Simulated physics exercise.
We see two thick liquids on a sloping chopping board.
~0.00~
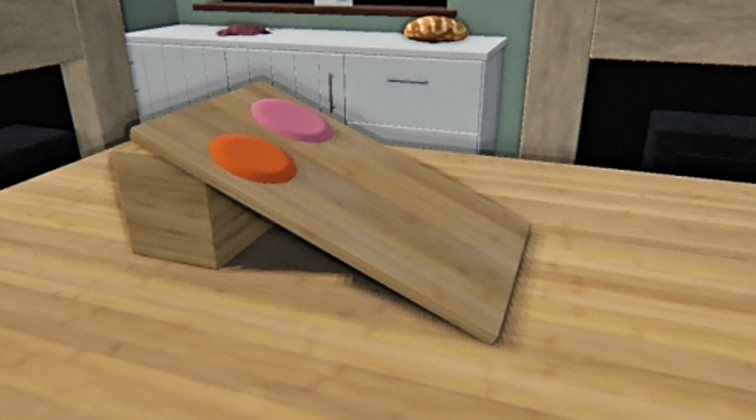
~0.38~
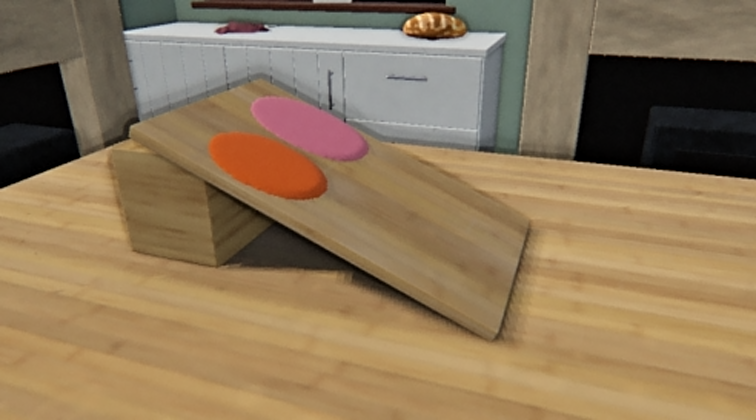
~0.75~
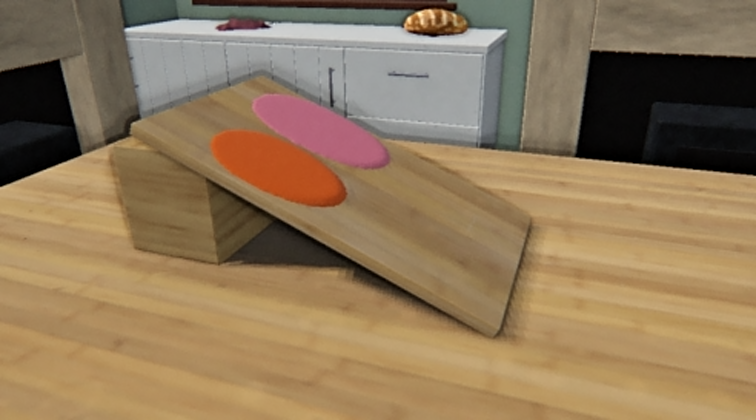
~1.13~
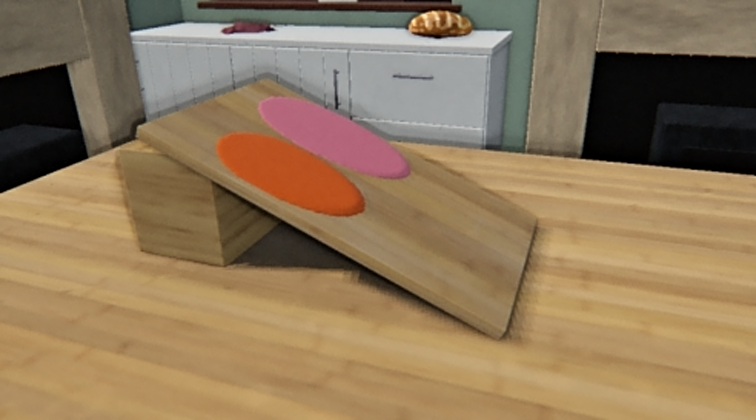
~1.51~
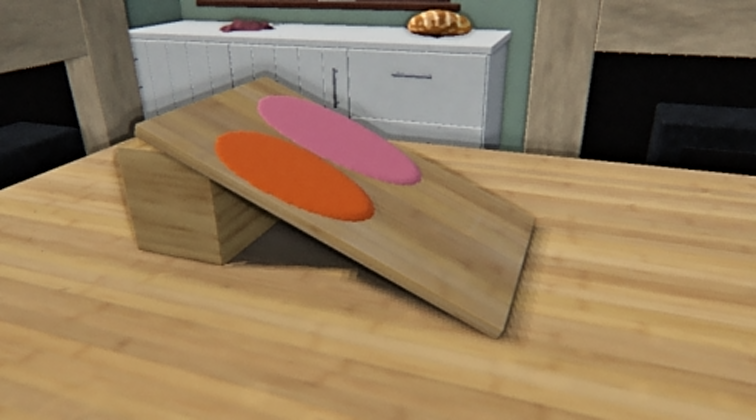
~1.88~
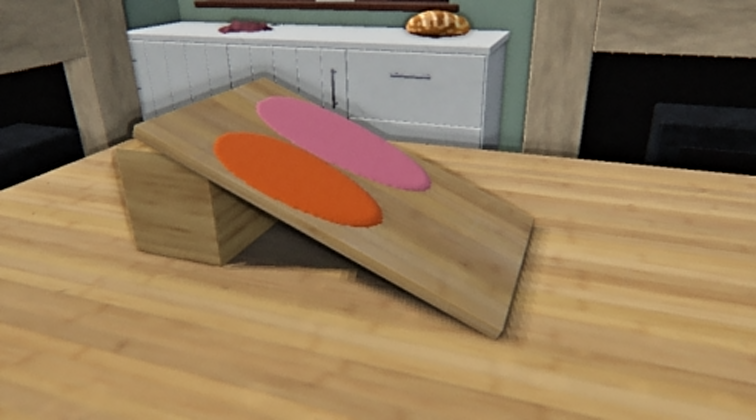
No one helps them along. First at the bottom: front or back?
The back one gets there first.
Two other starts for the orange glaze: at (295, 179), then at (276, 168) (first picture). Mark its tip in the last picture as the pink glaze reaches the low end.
Around (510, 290) in the first try, (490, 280) in the second.
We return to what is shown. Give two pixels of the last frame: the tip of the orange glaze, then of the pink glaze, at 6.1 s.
In turn (444, 255) and (502, 224).
Around 4.1 s, the orange glaze is three quarters of the way down; the pink glaze is three quarters of the way down.
Around 6.1 s, the orange glaze is three quarters of the way down; the pink glaze is close to the edge.
Around 7.6 s, the orange glaze is close to the edge; the pink glaze is at the low edge.
